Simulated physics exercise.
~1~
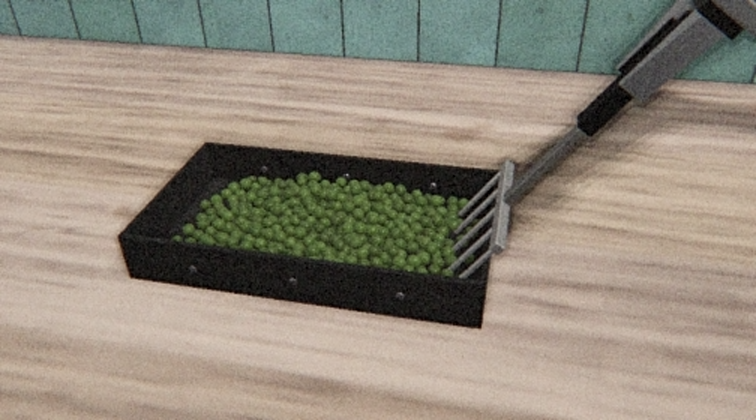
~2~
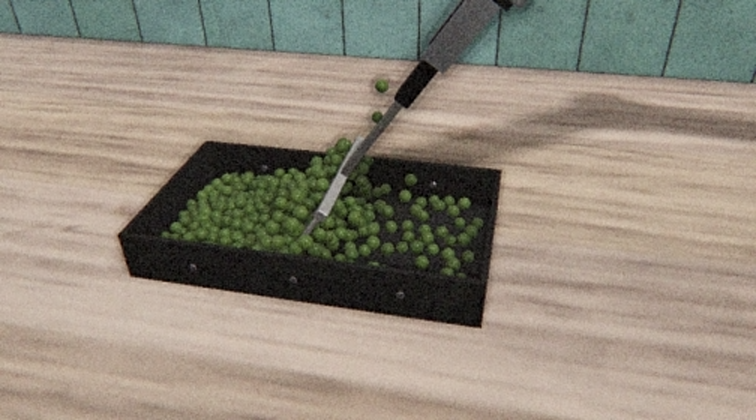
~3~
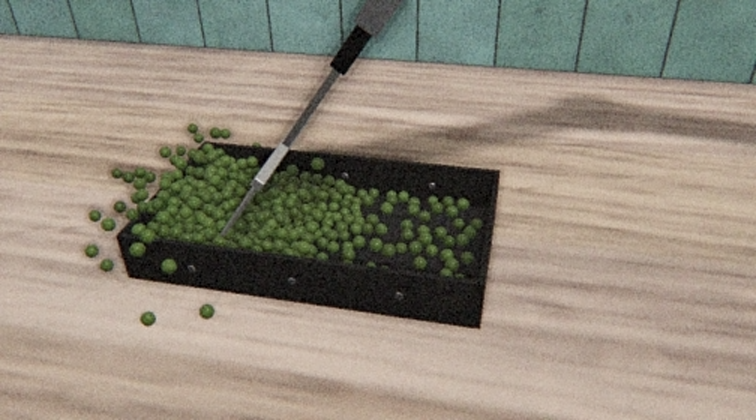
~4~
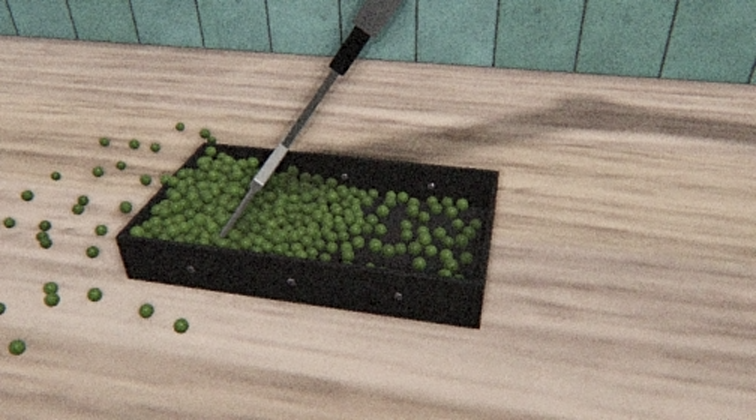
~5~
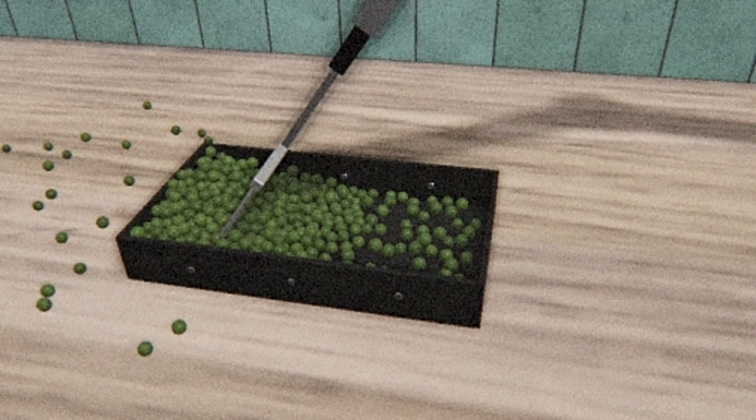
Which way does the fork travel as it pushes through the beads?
The fork moves to the left, from the right end of the tin toward the left end.
